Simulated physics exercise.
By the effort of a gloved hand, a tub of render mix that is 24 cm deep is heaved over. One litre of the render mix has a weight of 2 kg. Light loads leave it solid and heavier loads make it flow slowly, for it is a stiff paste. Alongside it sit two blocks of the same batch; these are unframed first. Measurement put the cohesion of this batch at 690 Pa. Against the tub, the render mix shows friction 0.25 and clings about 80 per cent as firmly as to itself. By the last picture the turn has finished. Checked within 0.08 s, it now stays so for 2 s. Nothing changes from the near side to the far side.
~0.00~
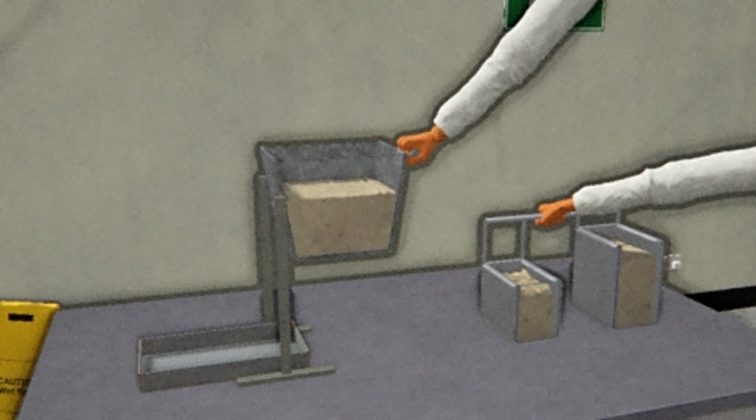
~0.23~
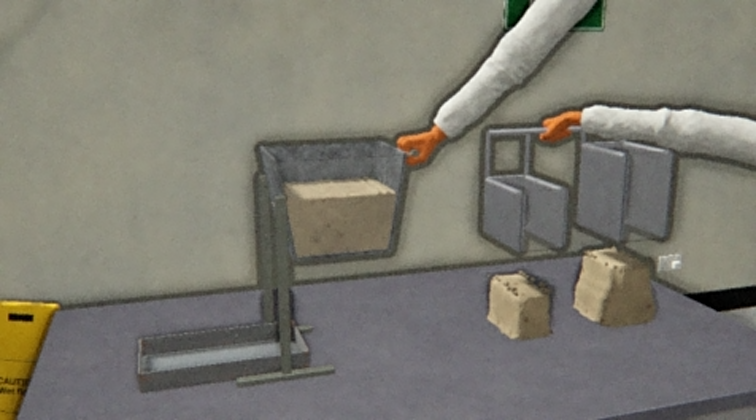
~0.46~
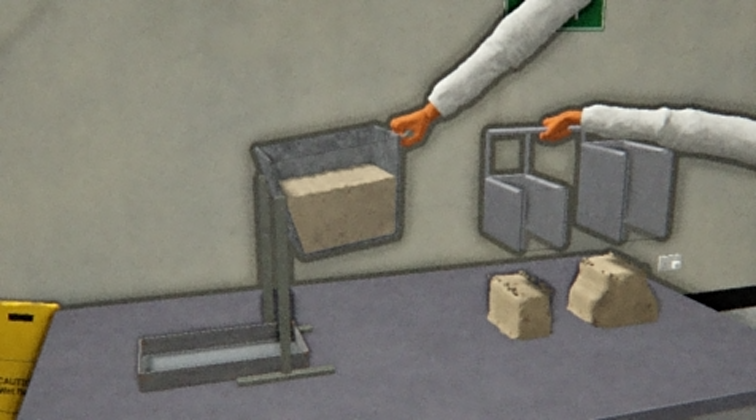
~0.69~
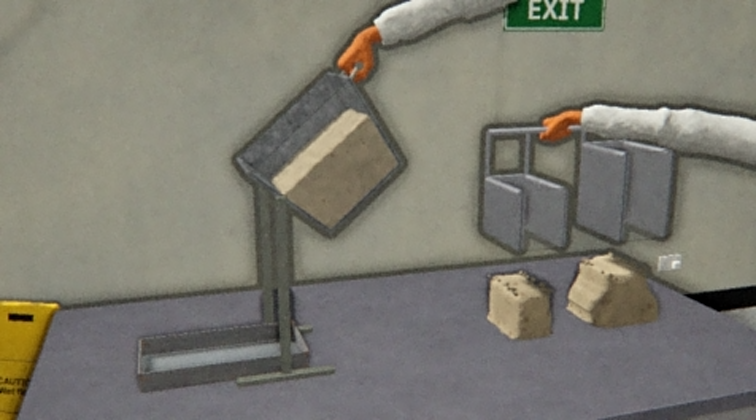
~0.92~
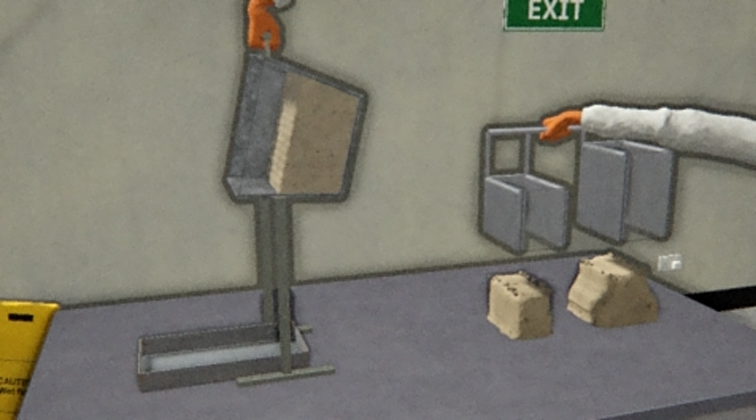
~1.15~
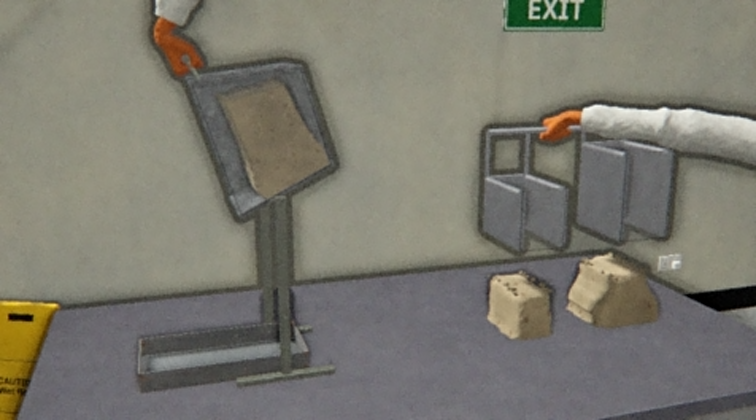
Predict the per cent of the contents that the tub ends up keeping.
The tub ends up keeping roughly 2 %.
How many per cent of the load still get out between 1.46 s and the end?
That comes to some 25 per cent of the load.
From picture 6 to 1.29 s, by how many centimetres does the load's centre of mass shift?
Distance: About 11 cm.
After 1.29 s, the tub is at 107 degrees and holds 73 %.
After 1.46 s, the tub is at 107 degrees and holds 27 %.
After 1.63 s, the tub is at 107 degrees and holds 8 %.
After 1.80 s, the tub is at 107 degrees and holds 2 %.
After 3.15 s, at the end, the tub is at 107 degrees and holds 2 %.
